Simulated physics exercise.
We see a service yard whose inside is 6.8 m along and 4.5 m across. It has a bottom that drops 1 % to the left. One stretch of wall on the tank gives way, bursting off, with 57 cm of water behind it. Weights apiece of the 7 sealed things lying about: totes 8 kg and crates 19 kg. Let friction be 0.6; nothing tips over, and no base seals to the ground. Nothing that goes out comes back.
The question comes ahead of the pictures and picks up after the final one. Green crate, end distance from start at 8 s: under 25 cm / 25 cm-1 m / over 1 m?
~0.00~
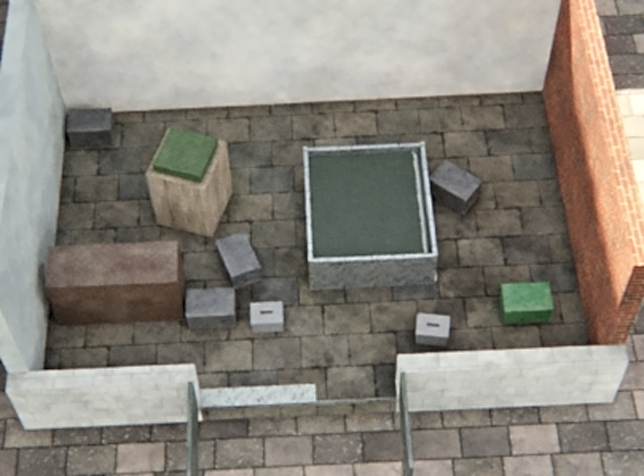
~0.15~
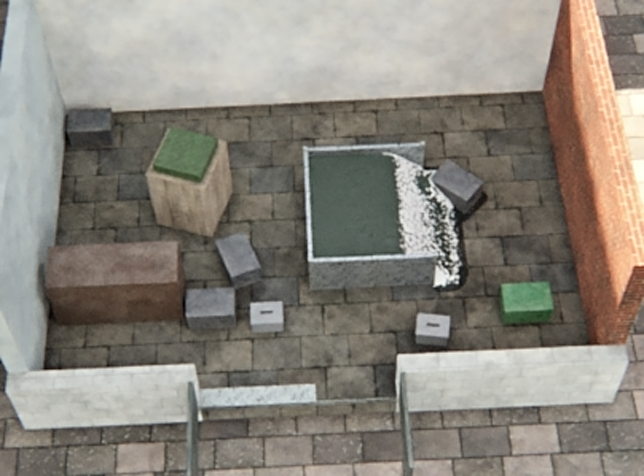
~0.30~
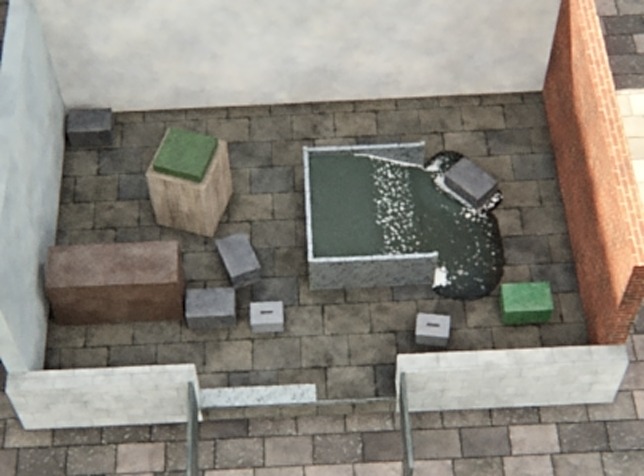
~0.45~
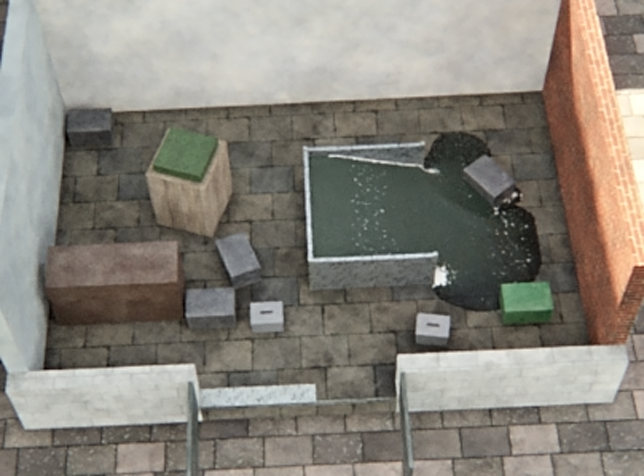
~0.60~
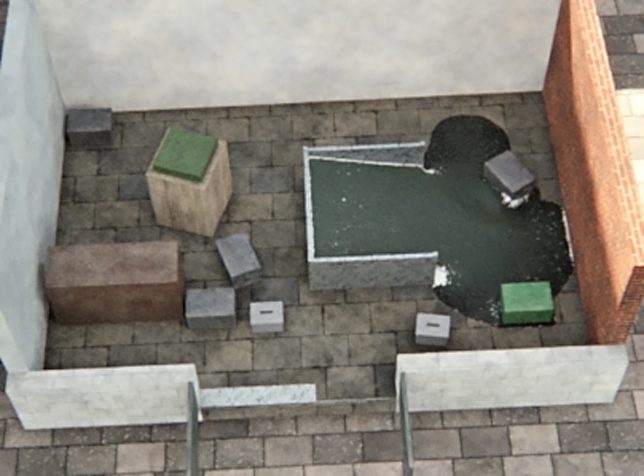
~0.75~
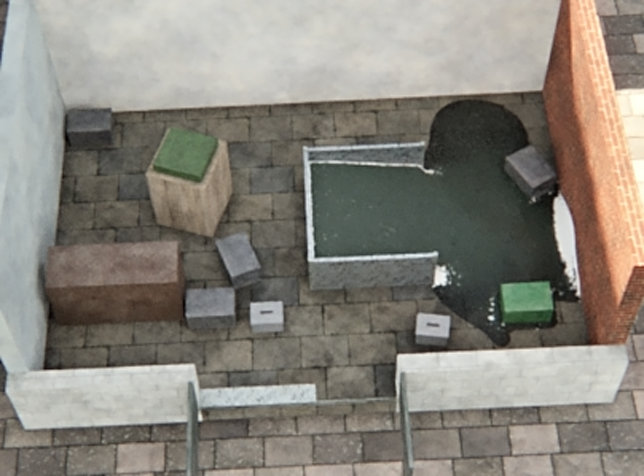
Over 1 m.
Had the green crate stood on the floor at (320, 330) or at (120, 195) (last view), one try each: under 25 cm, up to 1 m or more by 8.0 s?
Respectively: It edges along somewhat; it rests almost unmoved.
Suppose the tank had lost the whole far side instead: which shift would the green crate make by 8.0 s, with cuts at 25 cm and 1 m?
In that case the green crate travels far.
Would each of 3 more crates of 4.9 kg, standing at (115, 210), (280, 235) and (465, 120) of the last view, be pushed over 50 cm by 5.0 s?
Order as asked - not as far, not as far, farther.
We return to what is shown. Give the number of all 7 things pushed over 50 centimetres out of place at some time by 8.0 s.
All told, that gives 4.
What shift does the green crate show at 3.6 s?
By then it has shifted roughly 250 cm.
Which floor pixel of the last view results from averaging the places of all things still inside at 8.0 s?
The centre is close to (216, 270).
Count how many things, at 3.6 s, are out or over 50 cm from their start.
By then 3.
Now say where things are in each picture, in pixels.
The green crate at (528, 296) rests on the ground; water covers 2.5 m2; 0 of 7 have shifted, in the first picture.
The green crate at (528, 296), on the bottom; water covers 3.3 m2; 0 of 7 have shifted, in the second picture.
The green crate at (528, 296), on the bottom; water covers 4.2 m2; 1 of 7 have shifted, in the third picture.
The green crate at (528, 296), on the bottom; 5.5 m2 under water; 1 of 7 have shifted, in the fourth picture.
The green crate at (528, 296), on the bottom; 6.8 m2 under water; 1 of 7 have shifted, in the fifth picture.
The green crate at (528, 296) rests on the ground; 7.7 m2 under water; 1 of 7 have shifted, in the sixth picture.
After 1.6 s the green crate is near (544, 321), 0.4 m from its start, aground; 0 of 7 are out; 1 afloat.
After 3.6 s the green crate is near (332, 327), 2.5 m from its start, aground; 0 of 7 are out; 0 afloat.
After 5.6 s the green crate is near (235, 355), 3.7 m from its start, aground; 0 of 7 are out; 2 afloat.
After 8.0 s the green crate is near (233, 357), 3.7 m from its start, aground; 0 of 7 are out; 0 afloat.
